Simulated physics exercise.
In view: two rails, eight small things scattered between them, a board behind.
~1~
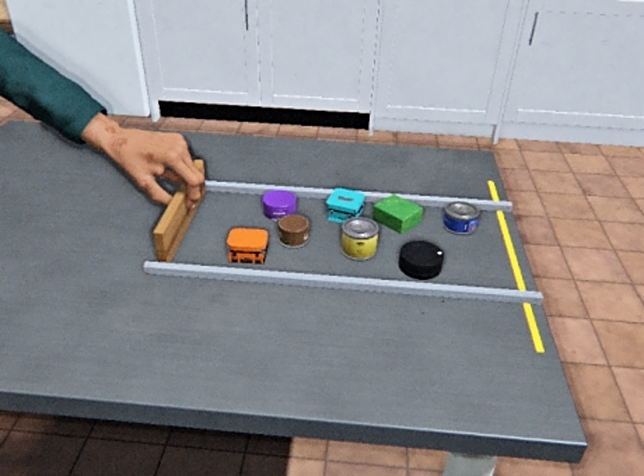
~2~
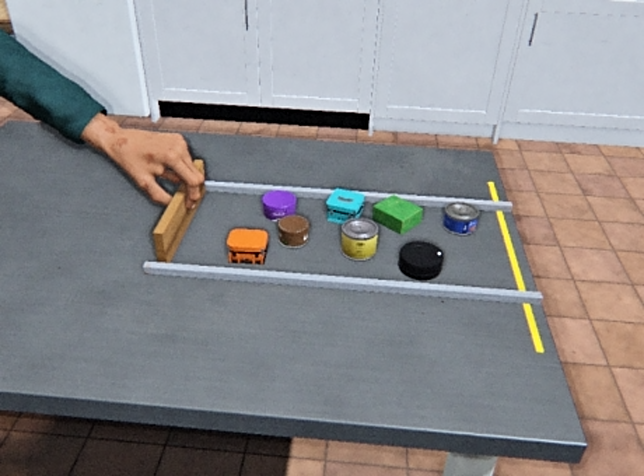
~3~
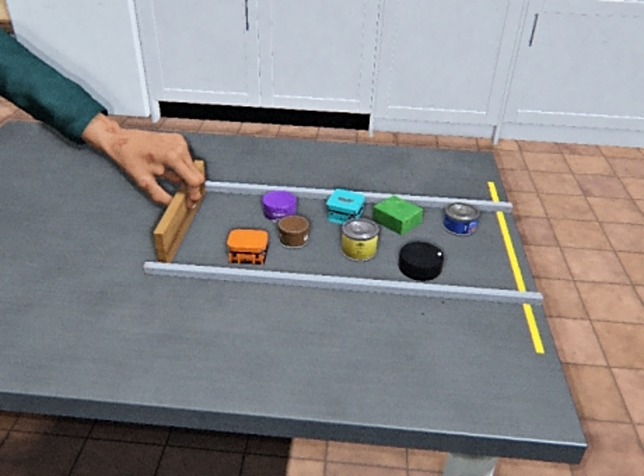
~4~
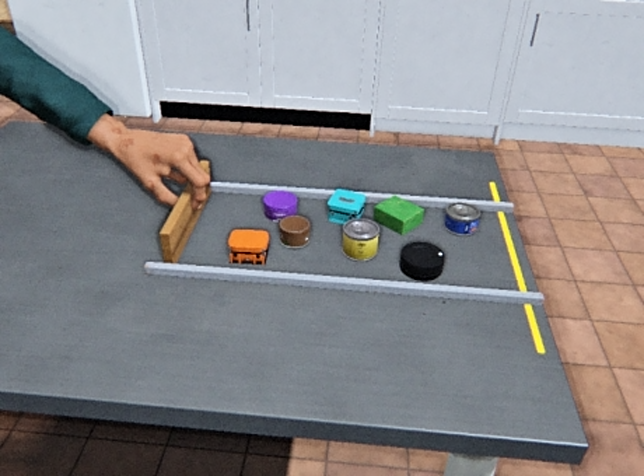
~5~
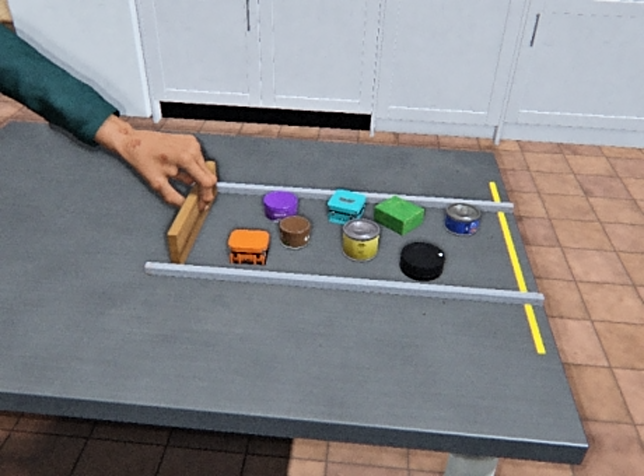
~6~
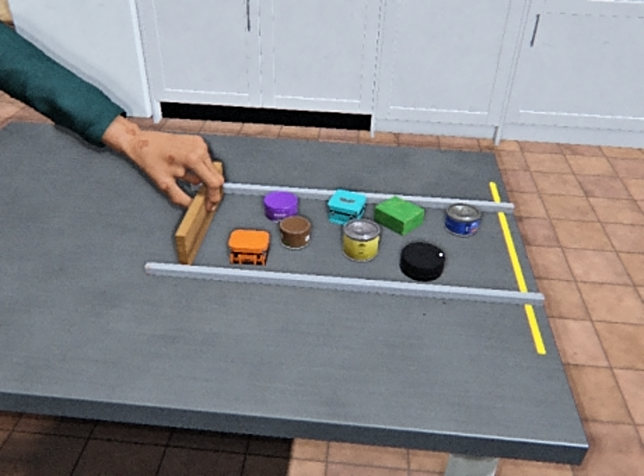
A hand slides a wooden board slightly right between two rails toward several small containers.
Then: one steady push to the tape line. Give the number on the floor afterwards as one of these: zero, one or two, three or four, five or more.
I predict that five of them or more will leave the table.
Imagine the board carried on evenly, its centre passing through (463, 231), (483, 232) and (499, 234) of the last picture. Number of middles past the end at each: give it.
It comes out as 2, then 5, then 5.
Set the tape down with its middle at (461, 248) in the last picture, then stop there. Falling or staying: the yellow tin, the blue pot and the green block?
Going one by one, the yellow tin is not lost, the blue pot ends up off, the green block ends up off.
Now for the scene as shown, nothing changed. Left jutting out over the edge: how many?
The total would be 1.
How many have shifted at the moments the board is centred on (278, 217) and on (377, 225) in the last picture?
First 2 and then 8.
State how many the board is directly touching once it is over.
Looks like 1 of them, all told.
Soon after, none off yet; blue pot at rest near (462, 220); black lid at rest near (422, 261); green block at rest near (399, 215).
Then, none off yet; blue pot moved about its own width near (498, 222); black lid moved a little near (437, 267); green block moved well along near (461, 218).
Further on, one off so far; blue pot falling near (509, 457); black lid moved well along near (523, 273); green block tipped well over near (534, 224).
At rest, the number that fall off is five or more; fallen, orange case, purple tub, turquoise case, yellow tin, green block, black lid and blue pot.
